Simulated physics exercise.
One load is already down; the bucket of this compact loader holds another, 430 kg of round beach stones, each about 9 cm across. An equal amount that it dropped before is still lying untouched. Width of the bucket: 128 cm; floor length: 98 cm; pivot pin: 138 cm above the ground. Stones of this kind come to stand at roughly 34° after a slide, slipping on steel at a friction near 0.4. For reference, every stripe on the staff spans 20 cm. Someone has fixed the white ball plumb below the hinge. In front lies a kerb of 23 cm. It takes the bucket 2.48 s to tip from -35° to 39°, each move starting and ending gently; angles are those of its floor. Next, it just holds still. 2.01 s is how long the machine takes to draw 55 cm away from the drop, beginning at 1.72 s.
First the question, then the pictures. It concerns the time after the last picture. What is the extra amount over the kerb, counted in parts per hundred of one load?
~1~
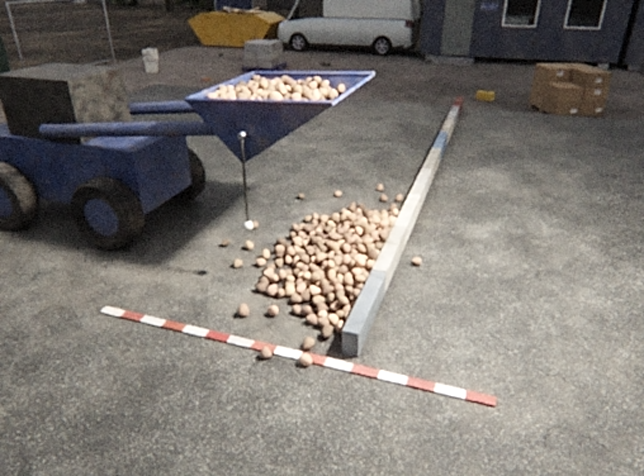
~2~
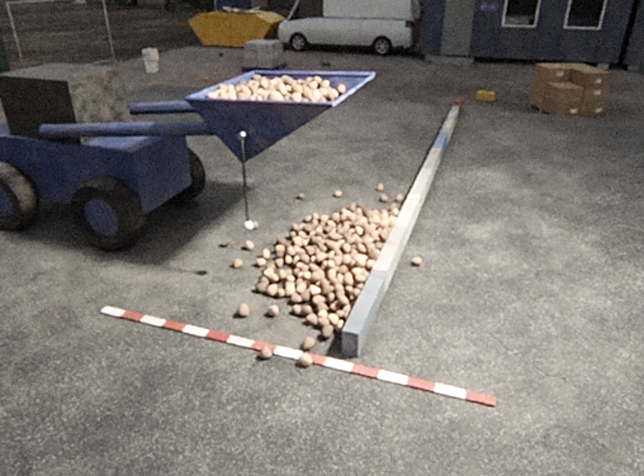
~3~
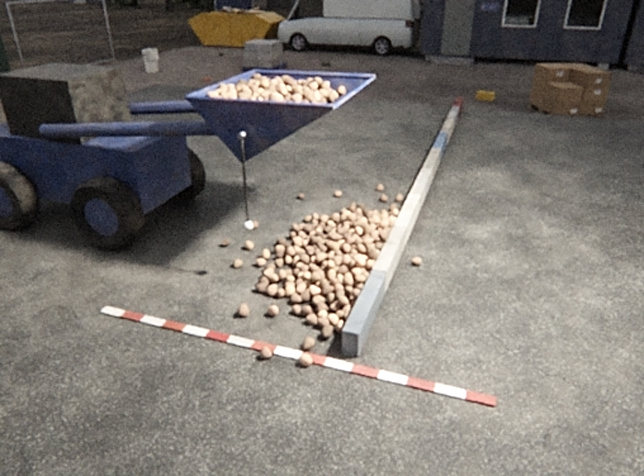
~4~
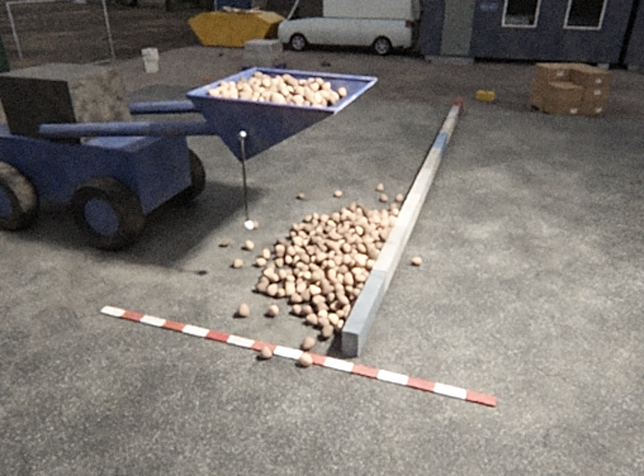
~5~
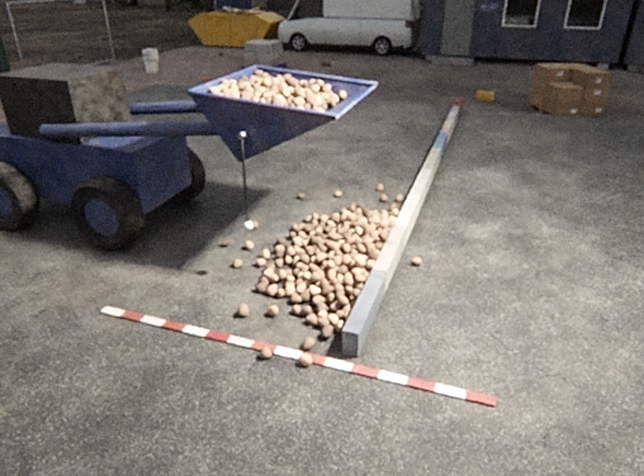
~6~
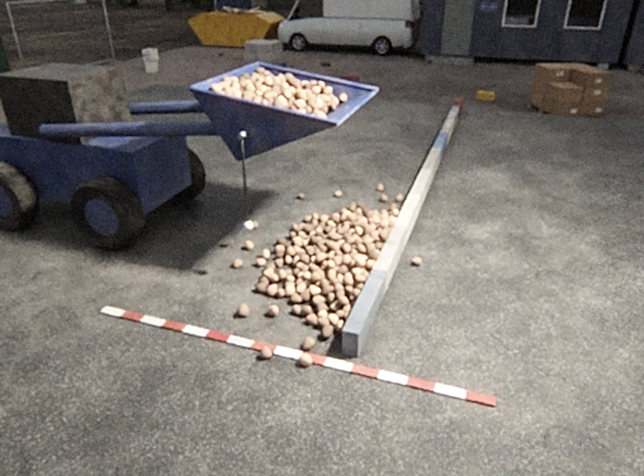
Close to 13 parts in a hundred.
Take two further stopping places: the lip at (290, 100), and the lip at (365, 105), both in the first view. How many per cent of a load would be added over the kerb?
The first would add some 0 per cent and the second some 45 per cent.
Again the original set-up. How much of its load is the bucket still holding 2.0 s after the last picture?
Around 5 per cent of the load is still inside.
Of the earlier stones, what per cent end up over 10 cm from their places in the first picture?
Close to 10 in a hundred of them.
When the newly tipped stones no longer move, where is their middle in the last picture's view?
Around (356, 239).
Then, 1.3 s after the last picture the floor is at 27°; in per cent of one load, 92 in the bucket, 107 on this side of the kerb; the foremost stones are at (386, 250).
Then, 2.0 s after the last picture the floor is at 39°; in per cent of one load, 3 in the bucket, 188 on this side of the kerb, 8 over the kerb; the foremost stones are at (446, 271).
Then, 3.6 s after the last picture the floor is at 39°; in per cent of one load, 0 in the bucket, 187 on this side of the kerb, 13 over the kerb; the foremost stones are at (495, 275).
Then, 6.4 s after the last picture the floor is at 39°; in per cent of one load, 0 in the bucket, 187 on this side of the kerb, 13 over the kerb; the foremost stones are at (495, 275). Net gain over the kerb, 13.
